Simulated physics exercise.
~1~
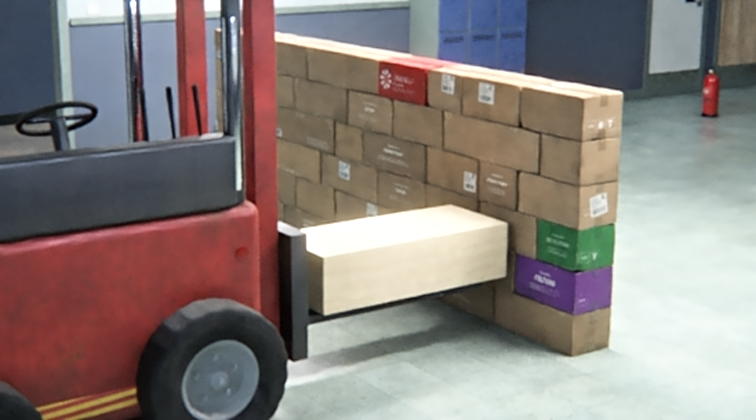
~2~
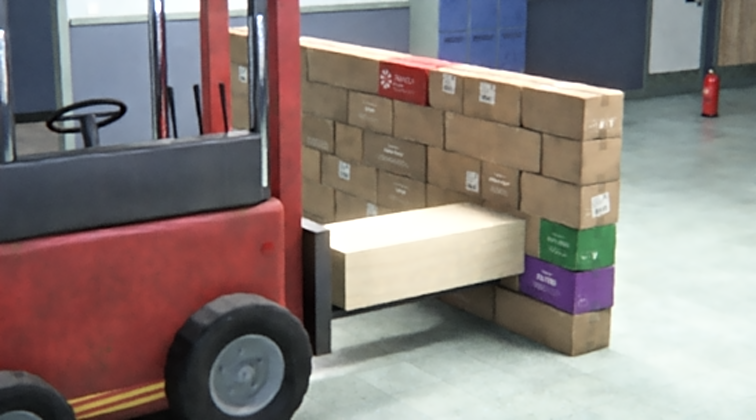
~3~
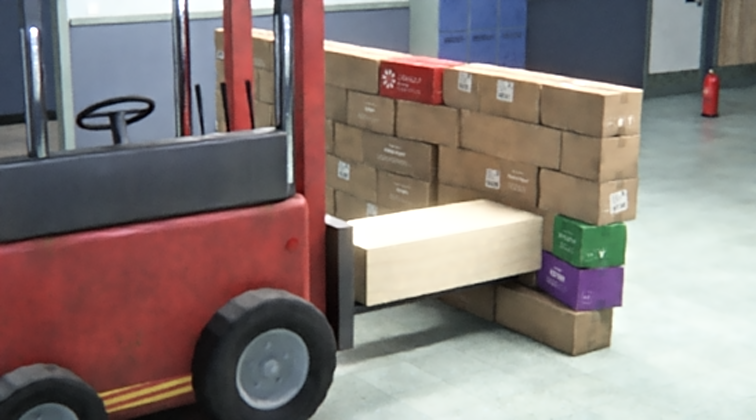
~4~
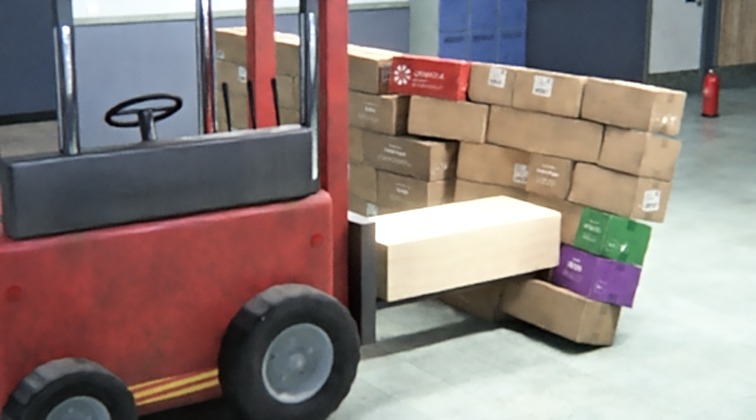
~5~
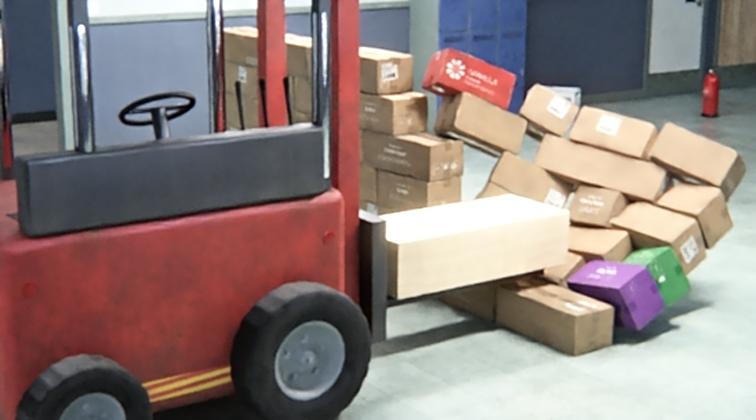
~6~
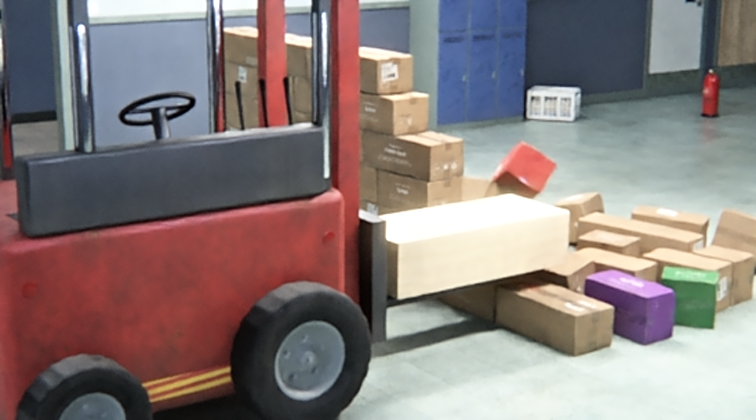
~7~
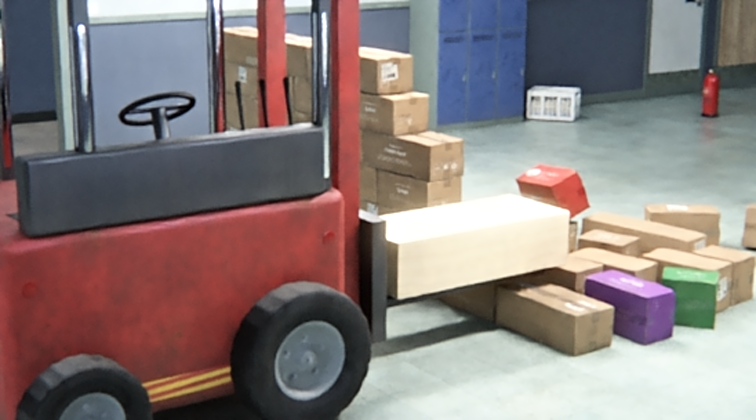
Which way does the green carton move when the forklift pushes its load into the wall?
The green carton moves to the right, tipping over as it comes down to the floor.
In the video, a red forklift carrying a pale crate pushes right into a stacked wall of cartons, shoving its right part outward until it topples. The forklift stops, with the purple, green and red cartons among those tumbled and part of the wall still standing.
